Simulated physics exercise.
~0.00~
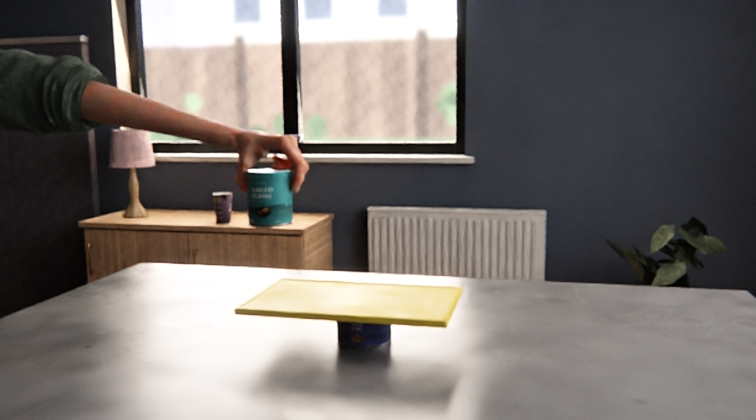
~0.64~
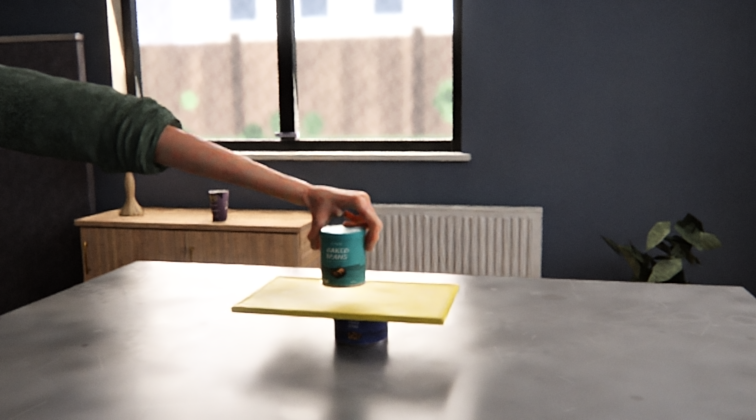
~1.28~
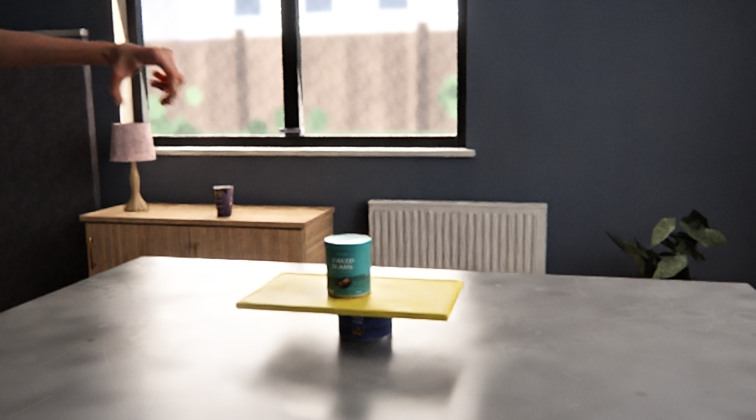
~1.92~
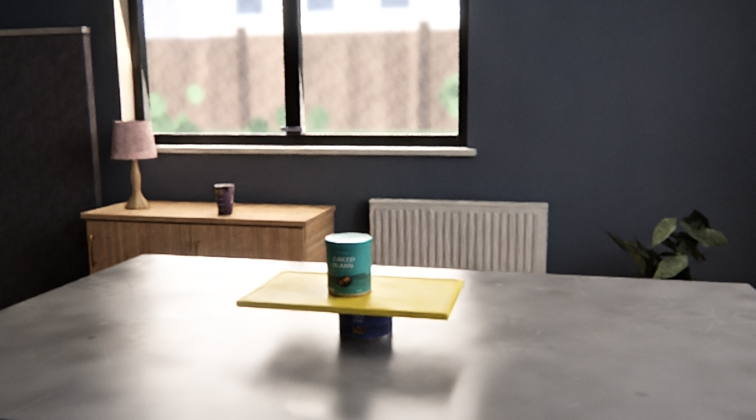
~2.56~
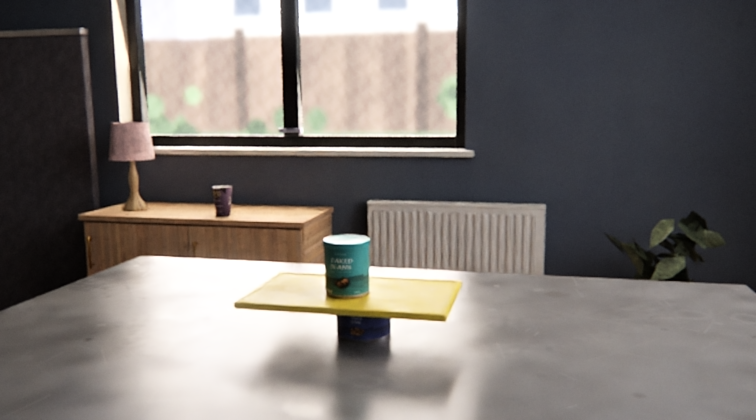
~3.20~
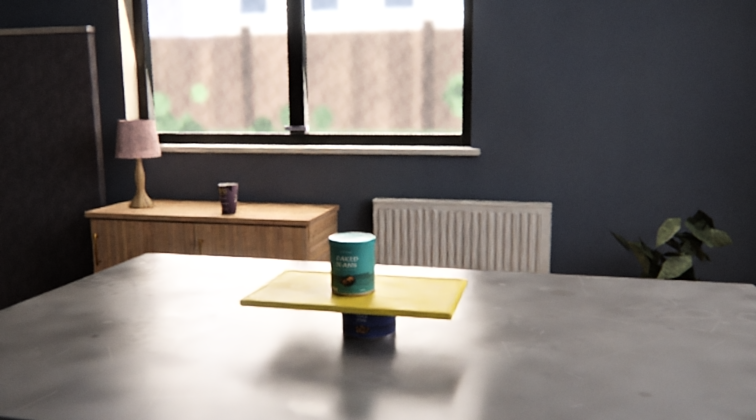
To begin with, a yellow lid lies flat across a small blue tub on a grey table, while a hand reaching in from the left holds a turquoise tin above and to the left of it. The arm moves right and lowers the tin towards the middle of the lid. The hand then lets go and draws back to the left, leaving the tin standing upright on the yellow surface. Once the hand is out of view, the tin stays where it was placed. The stack keeps its balance, with tin, lid and tub all still at rest.
